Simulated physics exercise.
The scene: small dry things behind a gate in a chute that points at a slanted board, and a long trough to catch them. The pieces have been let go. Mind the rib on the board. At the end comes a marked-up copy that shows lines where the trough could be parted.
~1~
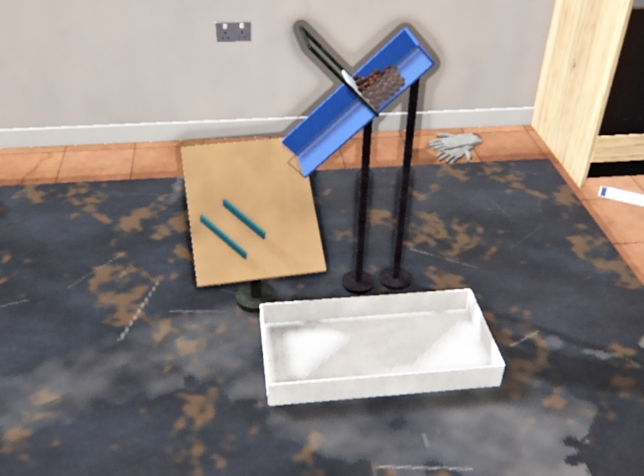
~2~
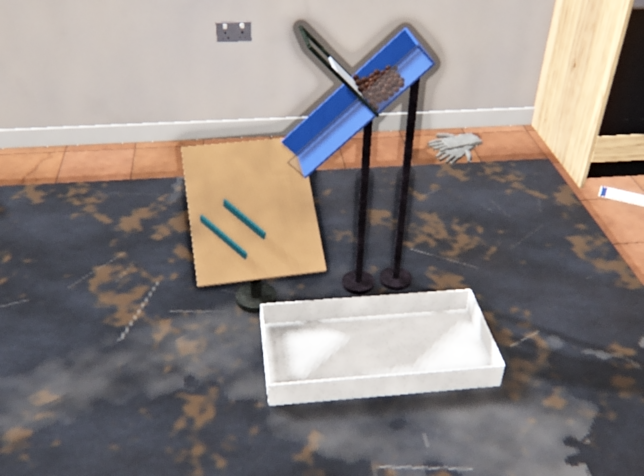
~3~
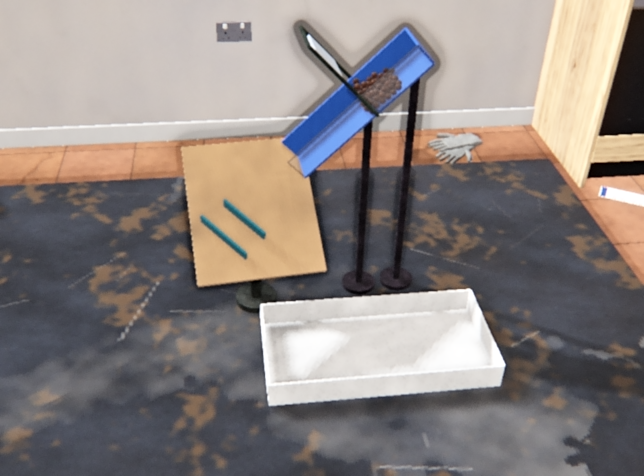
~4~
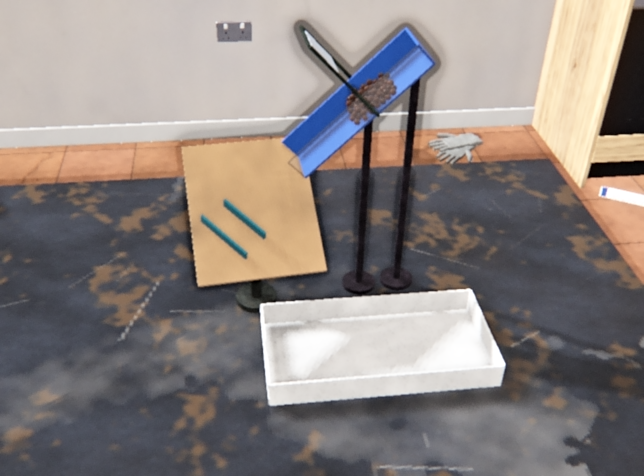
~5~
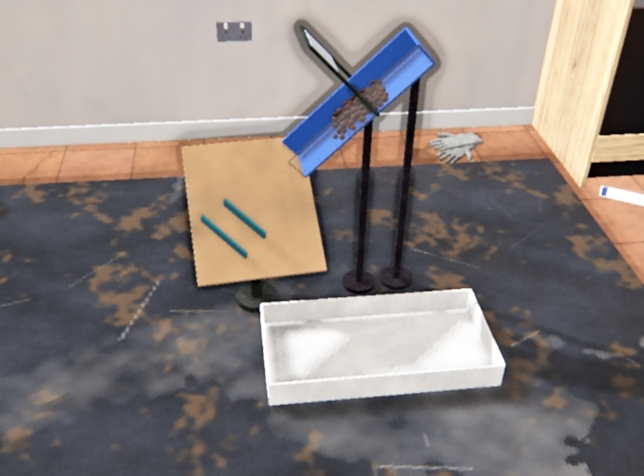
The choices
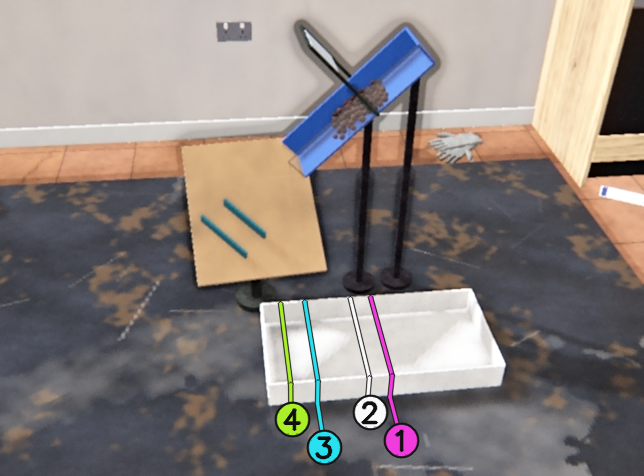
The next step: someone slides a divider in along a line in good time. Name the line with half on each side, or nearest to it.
3.
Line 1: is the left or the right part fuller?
The left side.
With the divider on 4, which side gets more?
The right side.
On the marked copy, line 1 crosses the front rim at (391, 374); line 2 crosses the front rim at (369, 376); line 3 crosses the front rim at (317, 380); line 4 crosses the front rim at (290, 383).
If 1 is chosen, of what is caught, all on the left of the divider, none on the right.
If 2 is chosen, of what is caught, nearly all on the left of the divider, a stray few on the right.
If 3 is chosen, of what is caught, about a third on the left of the divider, about two thirds on the right.
If 4 is chosen, of what is caught, a small part on the left of the divider, nearly all on the right.
